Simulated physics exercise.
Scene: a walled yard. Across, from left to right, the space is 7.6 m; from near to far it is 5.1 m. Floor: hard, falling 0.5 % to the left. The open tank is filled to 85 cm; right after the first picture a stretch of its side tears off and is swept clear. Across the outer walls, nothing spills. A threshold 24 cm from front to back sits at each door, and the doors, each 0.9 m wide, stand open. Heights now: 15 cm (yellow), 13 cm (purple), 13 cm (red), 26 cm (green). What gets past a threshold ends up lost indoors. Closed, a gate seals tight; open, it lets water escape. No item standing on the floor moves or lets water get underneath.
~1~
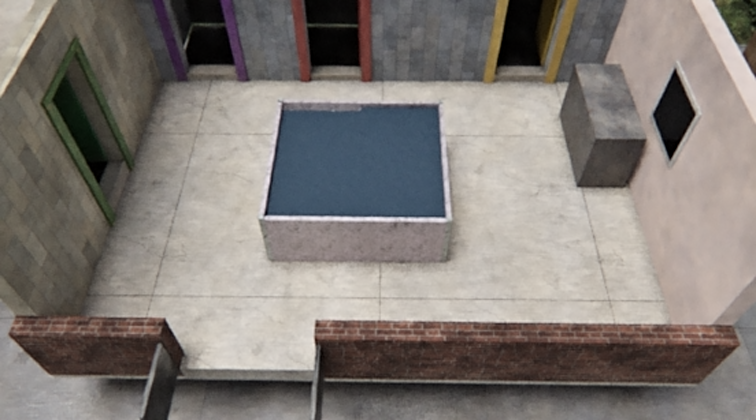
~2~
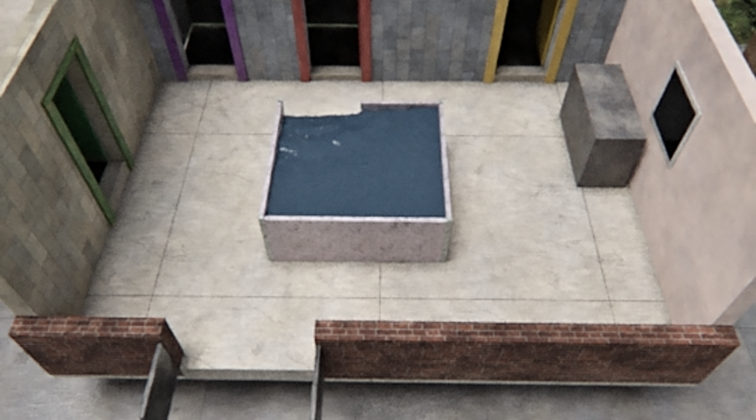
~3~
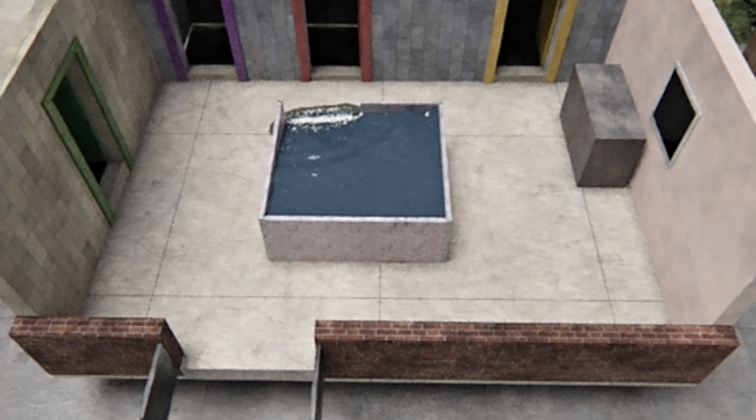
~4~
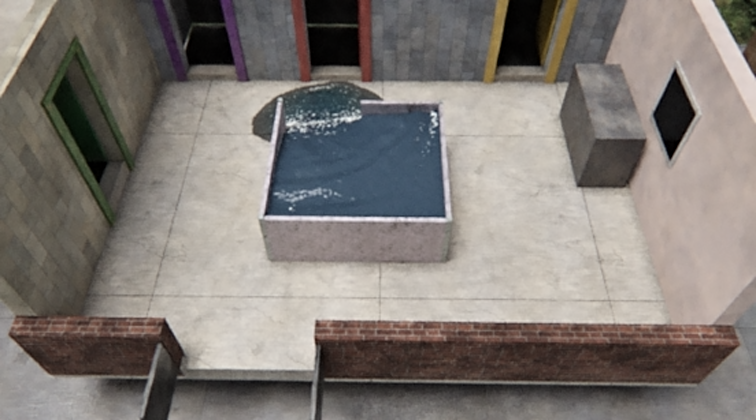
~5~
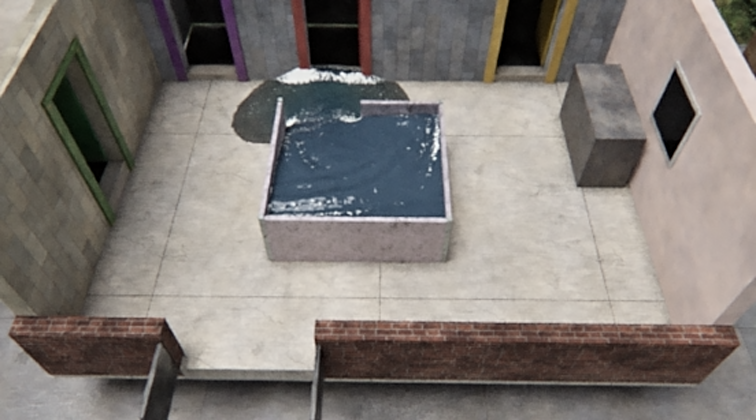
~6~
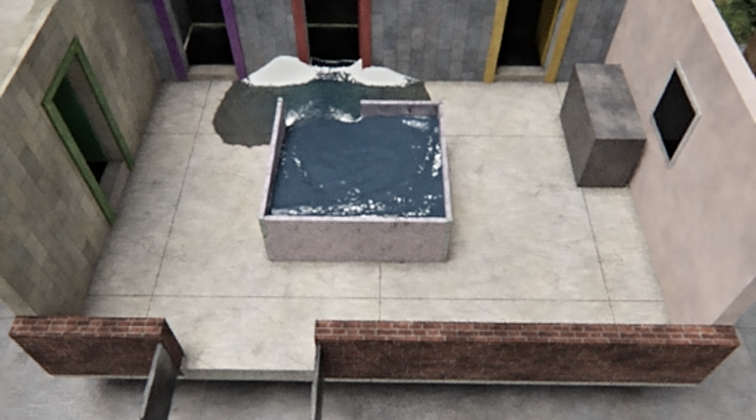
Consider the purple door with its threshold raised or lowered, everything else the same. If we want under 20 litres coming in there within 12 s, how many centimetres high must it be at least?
About 20 centimetres.
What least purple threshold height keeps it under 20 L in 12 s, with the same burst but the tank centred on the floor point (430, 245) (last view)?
A height near 17 cm.
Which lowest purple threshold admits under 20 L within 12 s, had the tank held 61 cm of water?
Roughly 14.0 centimetres would do it.
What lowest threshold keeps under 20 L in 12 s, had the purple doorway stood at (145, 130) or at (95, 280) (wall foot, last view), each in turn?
Roughly 24 and 10.0 cm.
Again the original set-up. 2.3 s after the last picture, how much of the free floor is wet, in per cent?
I'd say near 50 percent is wet.
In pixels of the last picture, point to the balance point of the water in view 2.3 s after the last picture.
At about (330, 161).
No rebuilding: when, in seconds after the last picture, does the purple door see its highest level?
Near 1.0 seconds.
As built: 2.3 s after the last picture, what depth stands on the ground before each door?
Centimetres: Yellow = 4, purple = 19, red = 35, green = 9.
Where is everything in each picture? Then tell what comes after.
The first picture shows still water, 85 cm deep, in the open tank at (358, 160); the purple door at (201, 32) is dry.
In the second picture, the gap is on the far side, the front 0.4 m out at a hidden place; the back of the open tank holds 85 cm.
In the third picture, water pours out on the far side and has run 0.9 m, to a hidden place; about 13 cm deep outside, 85 cm at the back.
In the fourth picture, the gap is on the far side, the front 1.5 m out at (334, 85); the back of the open tank holds 85 cm.
In the fifth picture, the front is at (314, 67), 1.8 m from the gap on the far side; 4.0 m2 of floor is wet, 80 cm left at the back.
In the sixth picture, the front is at (241, 82), 1.9 m from the gap on the far side; 4.7 m2 of floor is wet, 72 cm left at the back; 0.5 m in a straight line remain to the purple door at (201, 32).
Then, 0.7 s after the last picture water covers 20 % of the floor, deepest (53 cm) near (306, 82); 20 cm at the purple door, 0 litres in over its 13 cm threshold.
Then, 2.3 s after the last picture water covers 50 % of the floor, deepest (36 cm) near (162, 81); 19 cm at the purple door, 29 litres in over its 13 cm threshold.
Then, 11.3 s after the last picture water covers 100 % of the floor, deepest (11 cm) near (69, 348); 9 cm at the purple door, 77 litres in over its 13 cm threshold.
At the purple door as built, the water peaked near 22 cm, 0.9 s after the last picture.
With a threshold of 17.5 cm, 35 litres would have come in within the 12 s; with 23.5 cm, 9 litres. So under 20 litres takes about 20 cm.
